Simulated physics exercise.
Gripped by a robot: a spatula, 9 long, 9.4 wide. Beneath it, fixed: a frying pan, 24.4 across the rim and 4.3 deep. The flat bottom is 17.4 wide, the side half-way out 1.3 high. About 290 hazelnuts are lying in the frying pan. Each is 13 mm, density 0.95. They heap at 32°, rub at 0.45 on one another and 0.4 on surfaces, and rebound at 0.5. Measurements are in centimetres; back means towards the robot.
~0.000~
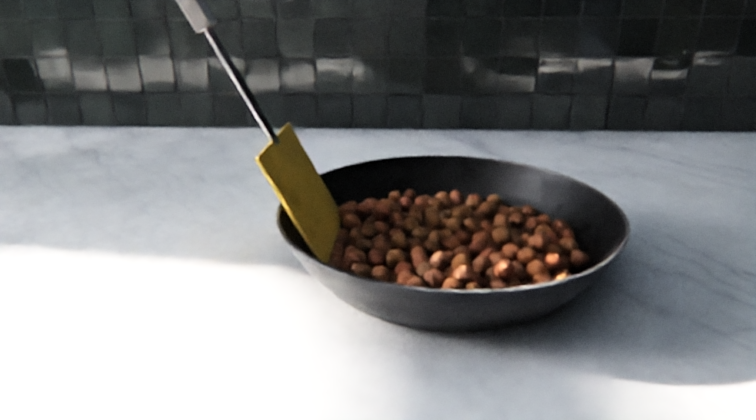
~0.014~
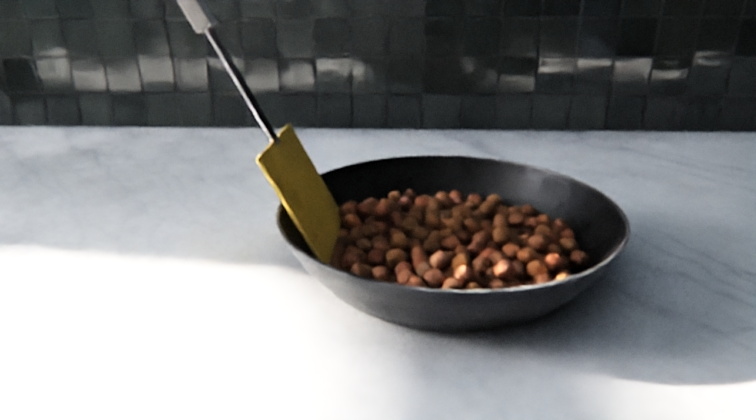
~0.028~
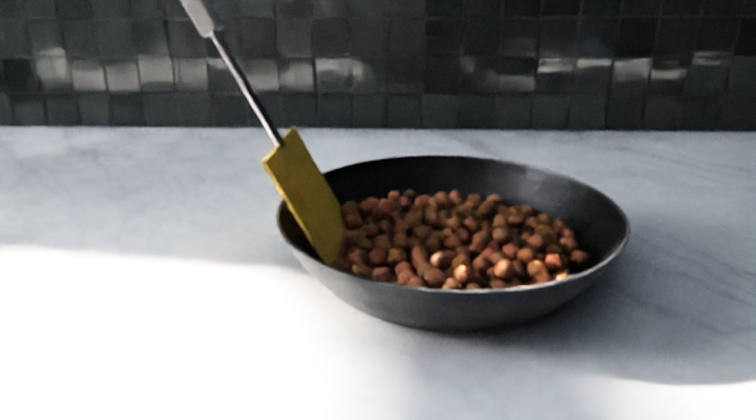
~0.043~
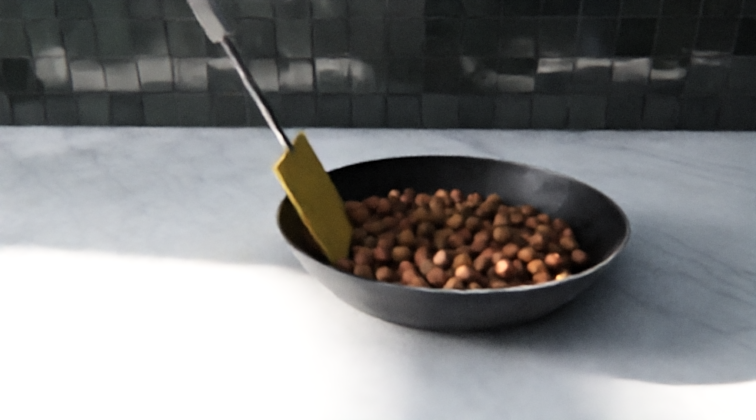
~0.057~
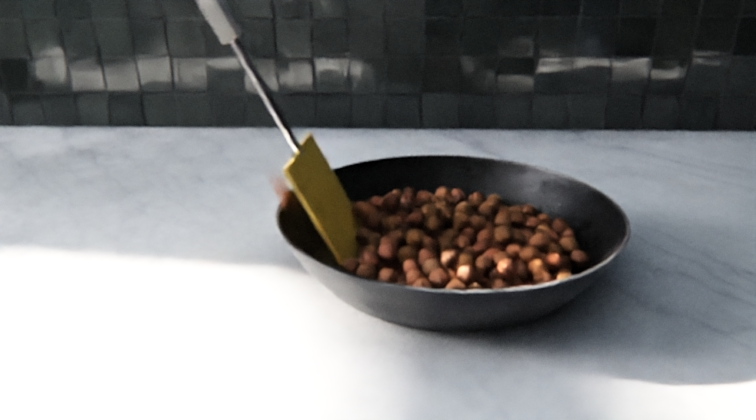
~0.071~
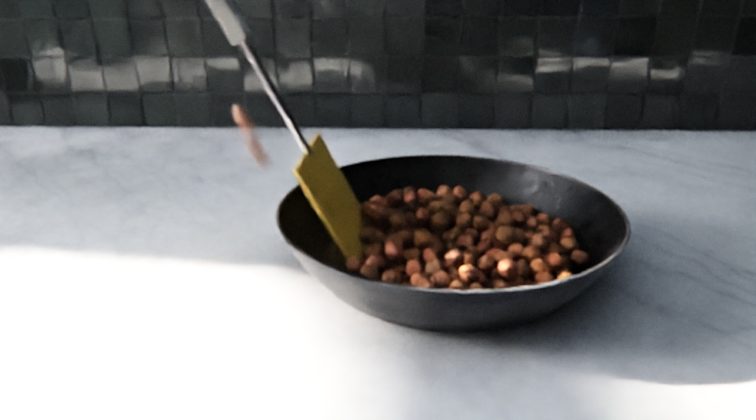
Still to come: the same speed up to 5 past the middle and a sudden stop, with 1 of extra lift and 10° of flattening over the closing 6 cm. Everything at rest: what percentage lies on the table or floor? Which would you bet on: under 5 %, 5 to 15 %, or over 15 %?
I would bet on under 5 %.
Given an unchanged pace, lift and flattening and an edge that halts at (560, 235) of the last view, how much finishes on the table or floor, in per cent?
Estimate: Approx. 20 %.
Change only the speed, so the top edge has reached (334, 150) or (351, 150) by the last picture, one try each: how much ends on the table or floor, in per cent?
First try about 5 %, second try about 10 %.
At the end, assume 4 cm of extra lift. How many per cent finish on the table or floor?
It comes to near 0 percent.
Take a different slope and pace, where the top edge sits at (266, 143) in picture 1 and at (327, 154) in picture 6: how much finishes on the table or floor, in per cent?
I'd put it at roughly 5 per cent.
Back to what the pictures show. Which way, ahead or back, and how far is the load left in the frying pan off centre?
Forward offset: Roughly 4.5 cm.
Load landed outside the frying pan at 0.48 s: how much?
0 per cent.
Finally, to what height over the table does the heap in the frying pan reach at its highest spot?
5.5 cm.
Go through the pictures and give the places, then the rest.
The first picture shows spatula top edge at (273, 139), sloping 63°; upper third of the load around (442, 235), from x 335 to 580, top at y 195; 287 in the frying pan.
The second picture shows spatula top edge at (274, 139), sloping 63°; upper third of the load around (442, 235), from x 335 to 580, top at y 195.
The third picture shows spatula top edge at (280, 143), sloping 63°; upper third of the load around (441, 233), from x 340 to 580, top at y 195.
The fourth picture shows spatula top edge at (289, 147), sloping 63°; upper third of the load around (438, 234), from x 315 to 580, top at y 195.
The fifth picture shows spatula top edge at (298, 149), sloping 63°; upper third of the load around (440, 232), from x 280 to 580, top at y 190.
The sixth picture shows spatula top edge at (307, 150), sloping 63°; upper third of the load around (442, 229), from x 245 to 580, top at y 125; 285 in the frying pan, 2 on the blade or in flight.
After 0.16 s, sloping 63°, highest piece 33 above the table; 285 in the frying pan, 2 on the blade or in flight.
After 0.24 s, sloping 58°, highest piece 49 above the table; 285 in the frying pan, 2 on the blade or in flight.
After 0.48 s, sloping 53°, highest piece 54 above the table; 285 in the frying pan, 2 on the blade or in flight.
After 1.53 s, sloping 53°, highest piece 5 above the table; 285 in the frying pan, 2 on the table or floor.
At rest, 285 in the frying pan, 2 on the table or floor. That is 1 % on the table or floor.
